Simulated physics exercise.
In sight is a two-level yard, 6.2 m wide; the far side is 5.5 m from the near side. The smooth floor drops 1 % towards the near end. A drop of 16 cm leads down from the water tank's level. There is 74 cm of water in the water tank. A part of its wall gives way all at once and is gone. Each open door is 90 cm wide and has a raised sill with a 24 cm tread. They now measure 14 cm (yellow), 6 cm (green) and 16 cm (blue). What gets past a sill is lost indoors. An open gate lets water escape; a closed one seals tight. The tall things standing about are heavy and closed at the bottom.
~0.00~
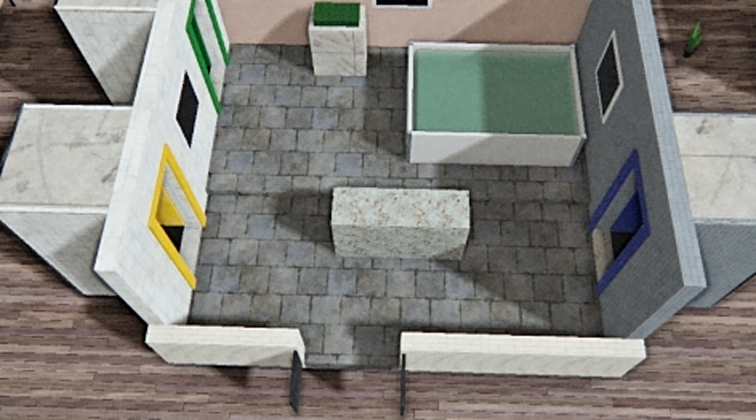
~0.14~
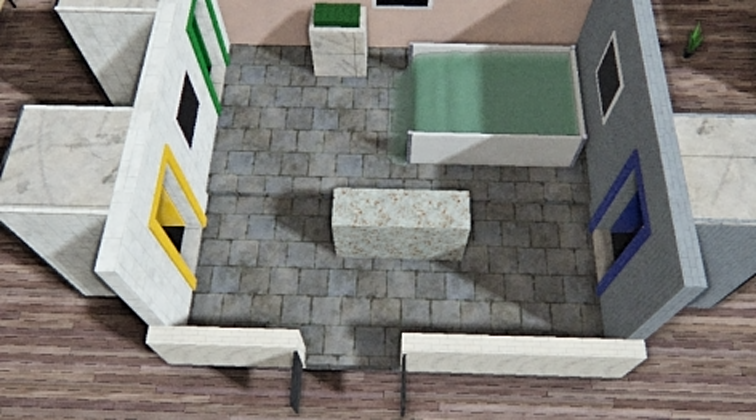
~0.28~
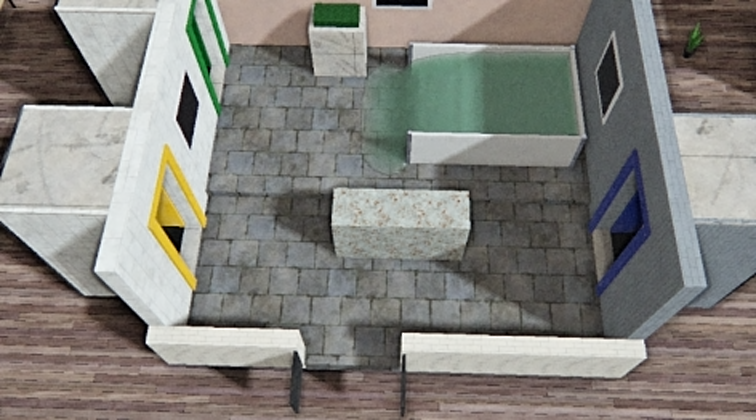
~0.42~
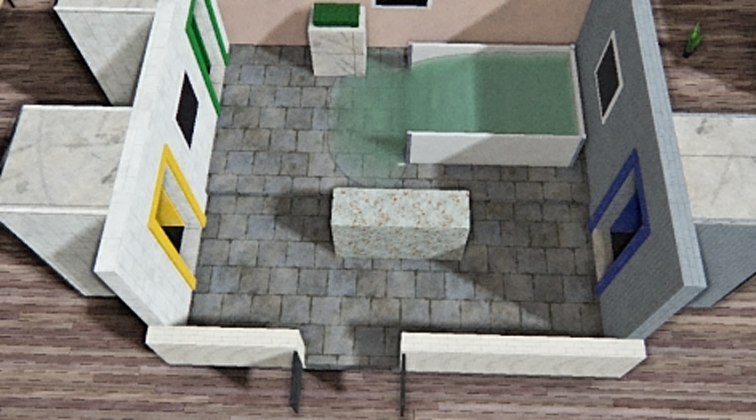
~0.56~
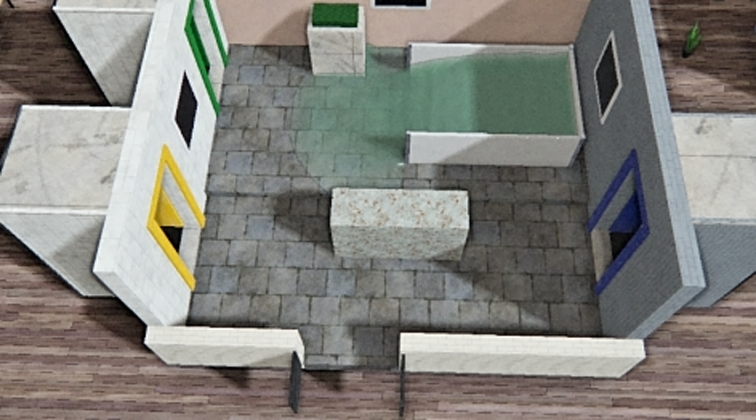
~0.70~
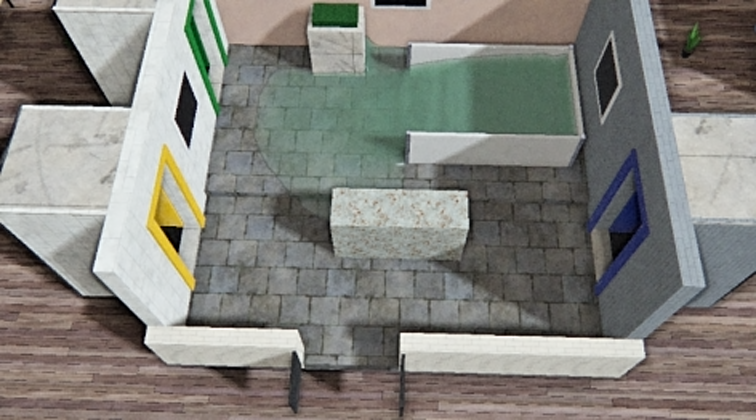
In a walled yard, green water pours from a tank's left side and spreads leftward across grey paving.
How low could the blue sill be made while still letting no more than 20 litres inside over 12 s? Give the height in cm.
About 13.5 cm.
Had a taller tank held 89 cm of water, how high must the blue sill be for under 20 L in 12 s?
About 17 cm.
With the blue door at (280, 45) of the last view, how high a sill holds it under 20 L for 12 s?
Roughly 11.0 cm.
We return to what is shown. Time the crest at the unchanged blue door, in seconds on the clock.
At about 10.5 s.
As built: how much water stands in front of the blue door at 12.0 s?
Roughly 14.0 cm deep.
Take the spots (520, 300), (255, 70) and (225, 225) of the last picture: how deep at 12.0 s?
About 11, 3 and 13 cm.
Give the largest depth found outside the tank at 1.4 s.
About 34 cm.
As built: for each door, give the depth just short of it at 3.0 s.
In cm: Yellow 20, green 31, blue 0.
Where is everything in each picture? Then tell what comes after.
The first picture shows the water tank at (493, 92) is whole and still, 74 cm deep; the blue door at (614, 231) is dry.
In the second picture, water pours out at (412, 107) and has run 0.3 m, to (393, 157); about 10 cm deep outside, 74 cm at the back.
In the third picture, the front is at (365, 138), 0.8 m from the gap at (411, 109); 1.4 m2 of floor is wet, 74 cm left at the back.
In the fourth picture, the gap is at (411, 110), the front 1.3 m out at (332, 143); the back of the water tank holds 74 cm.
In the fifth picture, the front is at (296, 139), 1.9 m from the gap at (410, 110); 4.4 m2 of floor is wet, 73 cm left at the back.
In the sixth picture, the gap is at (410, 111), the front 2.5 m out at (260, 139); the back of the water tank holds 67 cm; 3.3 m in a straight line remain to the blue door at (613, 232).
After 1.4 s water covers 40 % of the floor, deepest (34 cm) near (215, 132); it has not reached the blue door.
After 3.0 s water covers 60 % of the floor, deepest (46 cm) near (185, 332); it has not reached the blue door.
After 12.0 s water covers 90 % of the floor, deepest (24 cm) near (183, 343); 14 cm at the blue door, 3 litres in over its 16 cm sill.
At the blue door as built, the water arrived by 5.1 s and peaked near 17 cm at 10.6 s.
With a sill of 12.5 cm, 30 litres would have come in within the 12 s; with 14.5 cm, 11 litres. So under 20 litres takes about 13.5 cm.
